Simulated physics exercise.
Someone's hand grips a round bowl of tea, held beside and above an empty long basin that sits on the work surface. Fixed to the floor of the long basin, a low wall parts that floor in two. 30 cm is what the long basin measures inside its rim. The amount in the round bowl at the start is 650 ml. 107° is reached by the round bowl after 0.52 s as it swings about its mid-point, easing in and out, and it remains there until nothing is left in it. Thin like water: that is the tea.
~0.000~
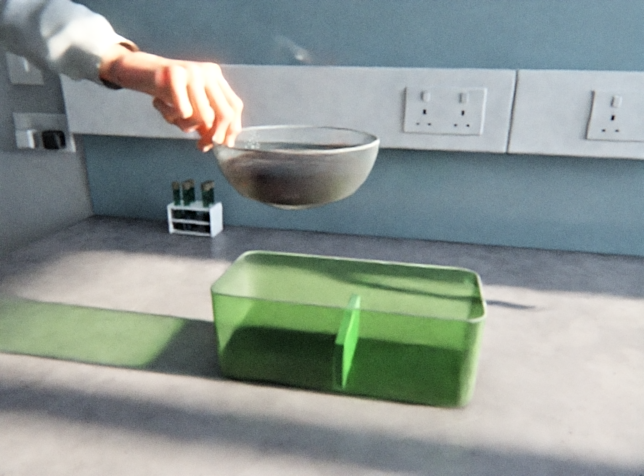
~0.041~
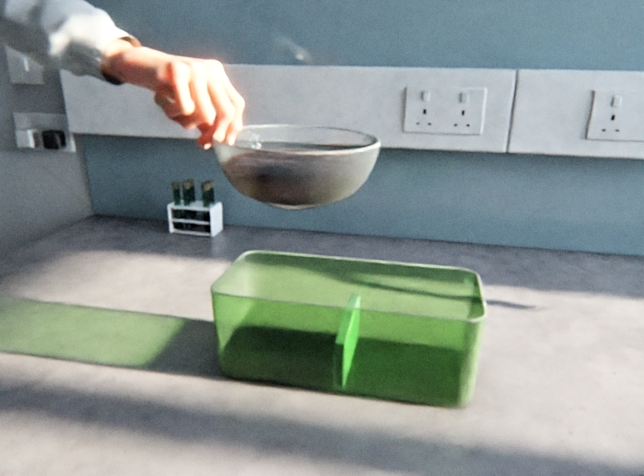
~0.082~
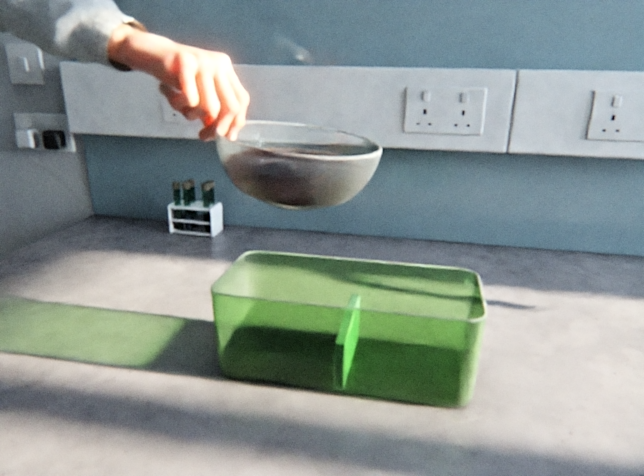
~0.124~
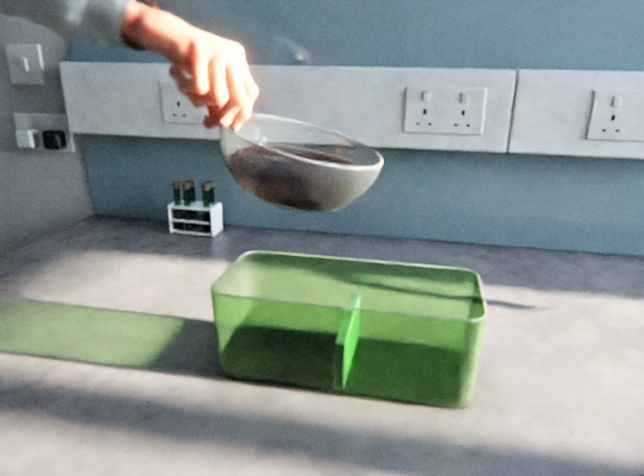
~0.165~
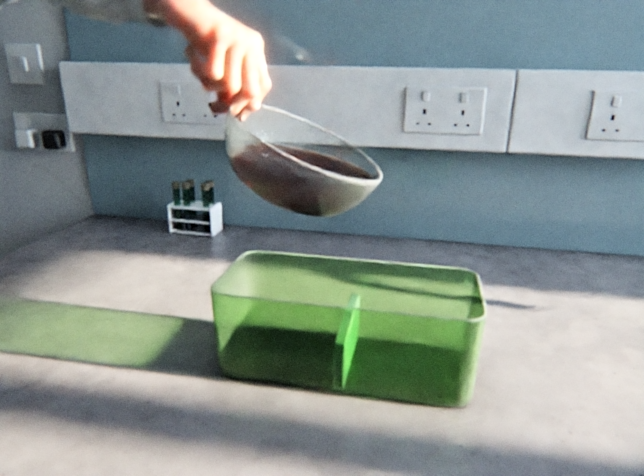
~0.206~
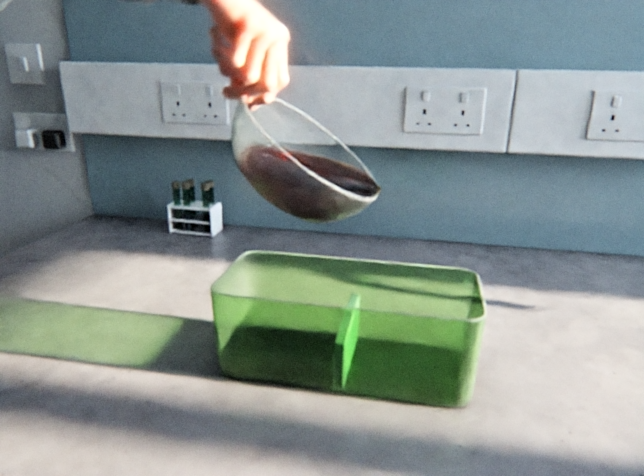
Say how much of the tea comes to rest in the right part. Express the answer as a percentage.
About 79 per cent comes to rest there.
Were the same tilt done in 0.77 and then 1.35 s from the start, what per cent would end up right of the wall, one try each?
First 85, then 95 per cent.
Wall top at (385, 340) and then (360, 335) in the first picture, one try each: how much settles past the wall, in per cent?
Roughly 50 per cent, then 60 per cent.
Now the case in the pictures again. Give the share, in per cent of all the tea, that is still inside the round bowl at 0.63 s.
About 0 per cent.
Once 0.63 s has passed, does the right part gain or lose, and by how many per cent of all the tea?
The right part gains close to 12 per cent.
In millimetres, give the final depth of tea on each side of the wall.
Final reading - left some 6 mm, right some 28 mm.
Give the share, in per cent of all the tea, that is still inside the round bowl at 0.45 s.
About 3 percent.
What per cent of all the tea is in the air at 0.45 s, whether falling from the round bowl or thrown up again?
My guess is roughly 28 %.
Then, 0.45 s in, the tilt is 102° and 3 per cent is still to pour, 0 is left of the wall and 68 right of it.
Then, 0.63 s in, the tilt is 107° and 0 per cent is still to pour, 9 is left of the wall and 68 right of it.
Then, 0.82 s in, the tilt is 107° and 1 per cent is still to pour, 11 is left of the wall and 80 right of it.
Then, 1.02 s in, the tilt is 107° and 0 per cent is still to pour, 14 is left of the wall and 80 right of it.
Finally, 15 per cent lies left of the wall, 79 right of it and 6 outside.
